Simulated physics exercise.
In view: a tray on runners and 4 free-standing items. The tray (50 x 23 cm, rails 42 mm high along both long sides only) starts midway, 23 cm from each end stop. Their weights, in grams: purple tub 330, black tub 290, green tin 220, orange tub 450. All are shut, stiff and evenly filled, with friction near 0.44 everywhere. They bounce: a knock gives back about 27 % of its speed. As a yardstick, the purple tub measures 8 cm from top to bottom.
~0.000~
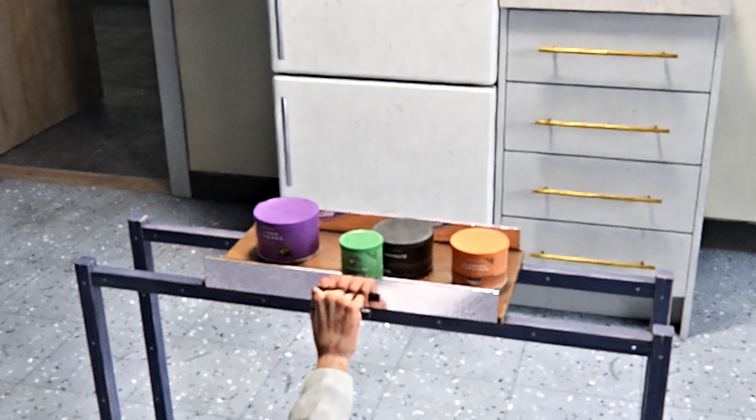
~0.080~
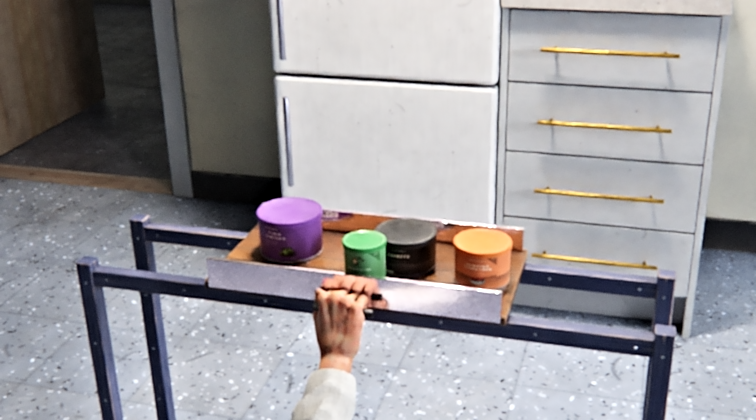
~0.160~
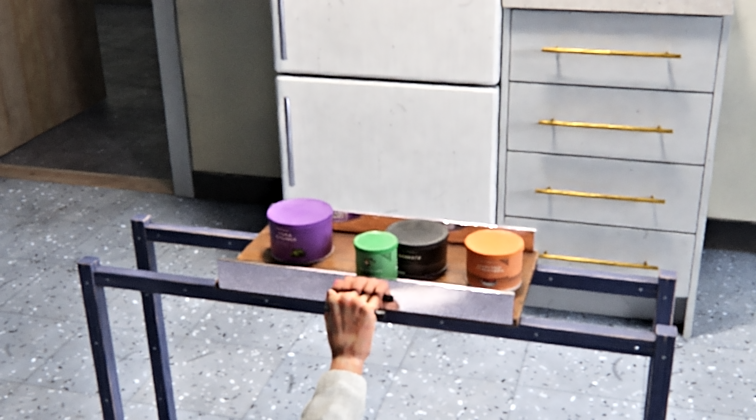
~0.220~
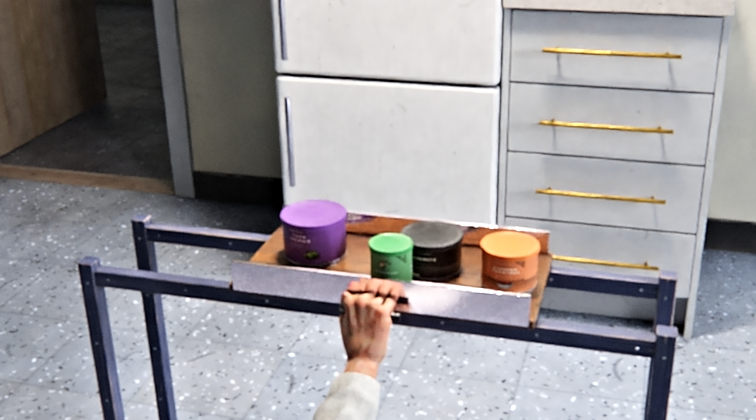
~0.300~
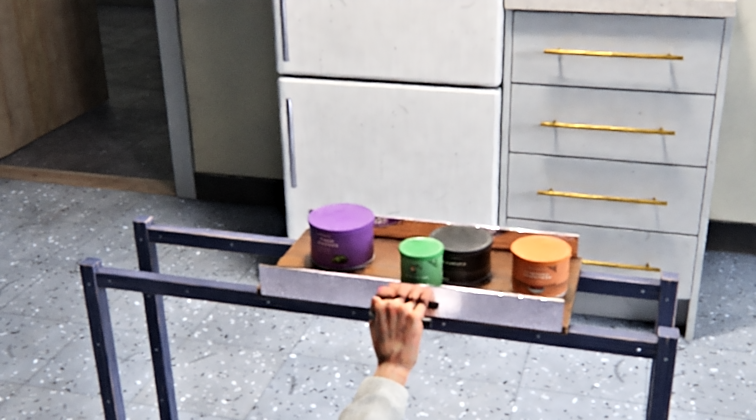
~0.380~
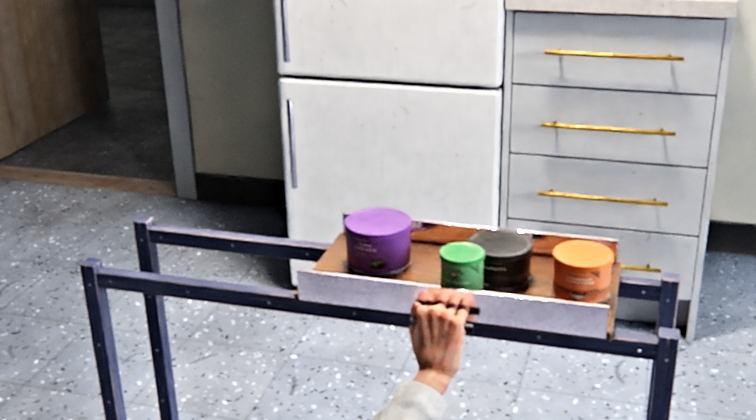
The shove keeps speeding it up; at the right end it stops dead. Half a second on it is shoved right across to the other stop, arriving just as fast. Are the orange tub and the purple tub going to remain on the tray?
The orange tub comes off the tray; the purple tub remains aboard.
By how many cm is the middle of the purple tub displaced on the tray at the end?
About 0 cm.
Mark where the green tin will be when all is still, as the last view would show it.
Near (241, 250).
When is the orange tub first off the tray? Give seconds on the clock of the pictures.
Near 0.5 s.
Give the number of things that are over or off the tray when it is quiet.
That comes to 1.
Around 0.58 s, tray 23 cm right; orange tub now off the tray; purple tub shifted 10 cm near (474, 251); green tin shifted 10 cm.
Around 0.88 s, tray 23 cm right; purple tub shifted 12 cm near (488, 253); green tin shifted 12 cm; black tub shifted 12 cm.
Around 1.58 s, tray 2 cm left; purple tub shifted 12 cm near (346, 237); green tin shifted 12 cm; black tub shifted 12 cm.
Around 1.88 s, tray 23 cm left; purple tub shifted 5 cm near (202, 222); black tub shifted 5 cm; green tin shifted 5 cm.
Finally (2.4 s), off the tray, orange tub; the other 3 still in place (within 5 cm). In the last view, purple tub near (178, 219).
